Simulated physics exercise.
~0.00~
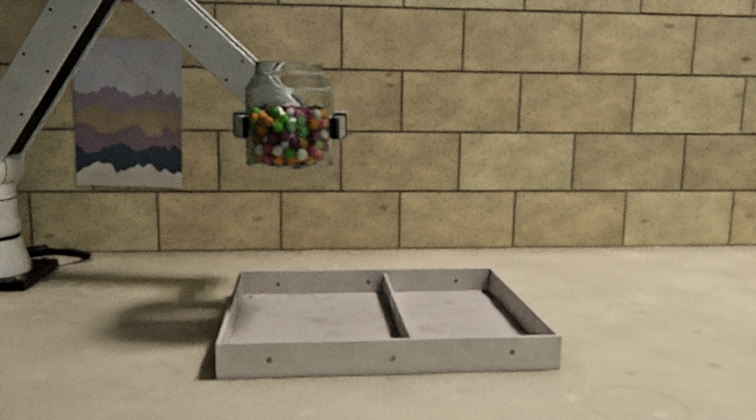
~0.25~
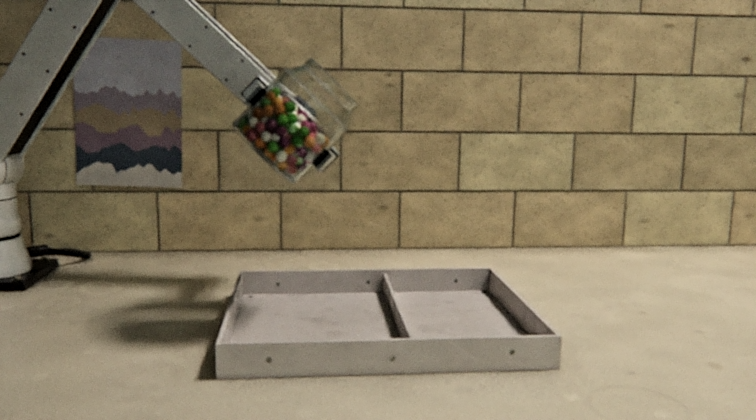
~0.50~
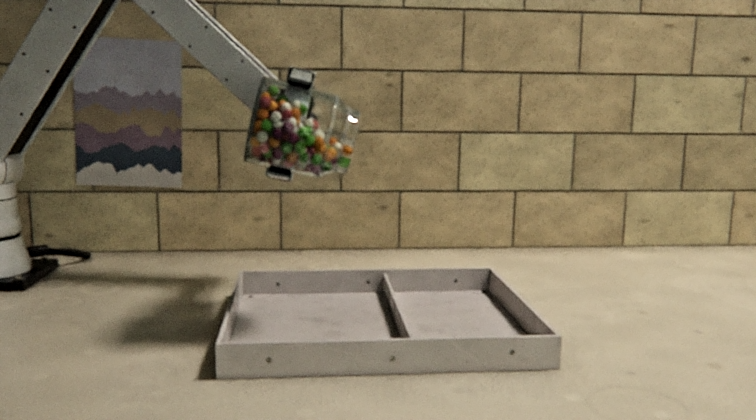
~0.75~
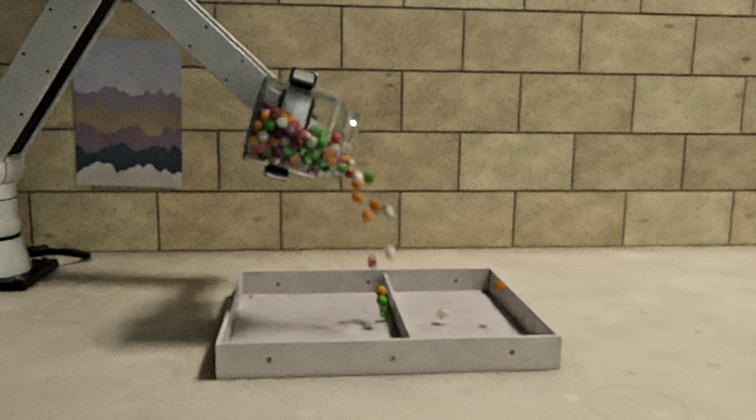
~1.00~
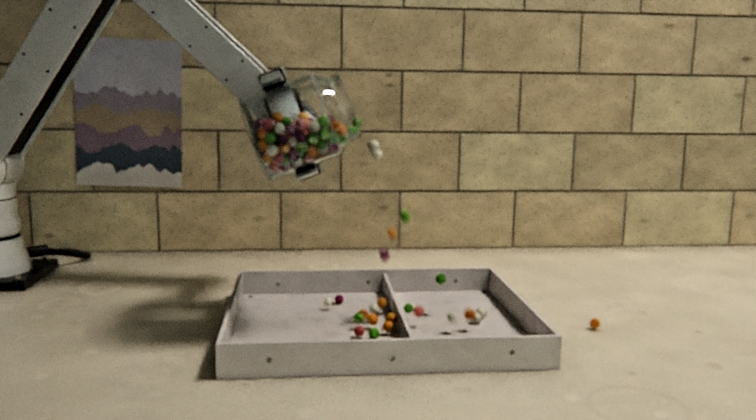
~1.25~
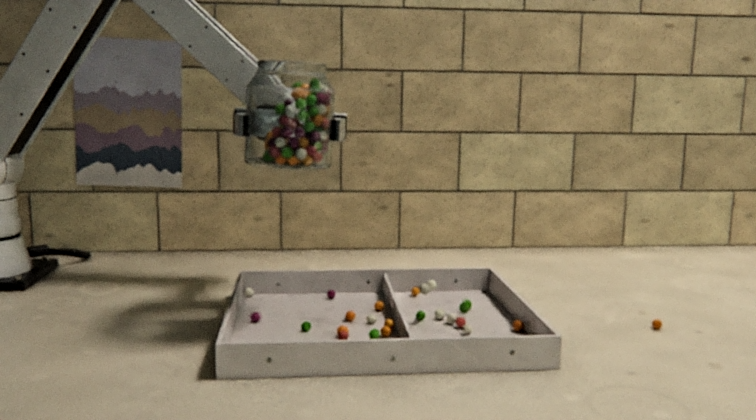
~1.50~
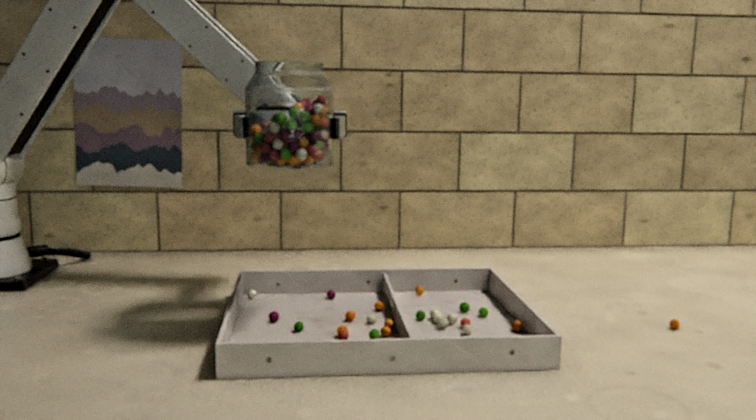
A white robot arm at the left grips a clear jar of colourful round sweets above a pale table, seen from the front against a tan block wall with a layered landscape print. Below sits a shallow grey tray split in two by a cross wall. The arm tips the jar to the right until it lies on its side, and a thin stream of sweets spills into both parts. One orange sweet rolls away to the right across the table. The arm turns the jar upright again, still holding most of the sweets, with a small scatter resting in each part.
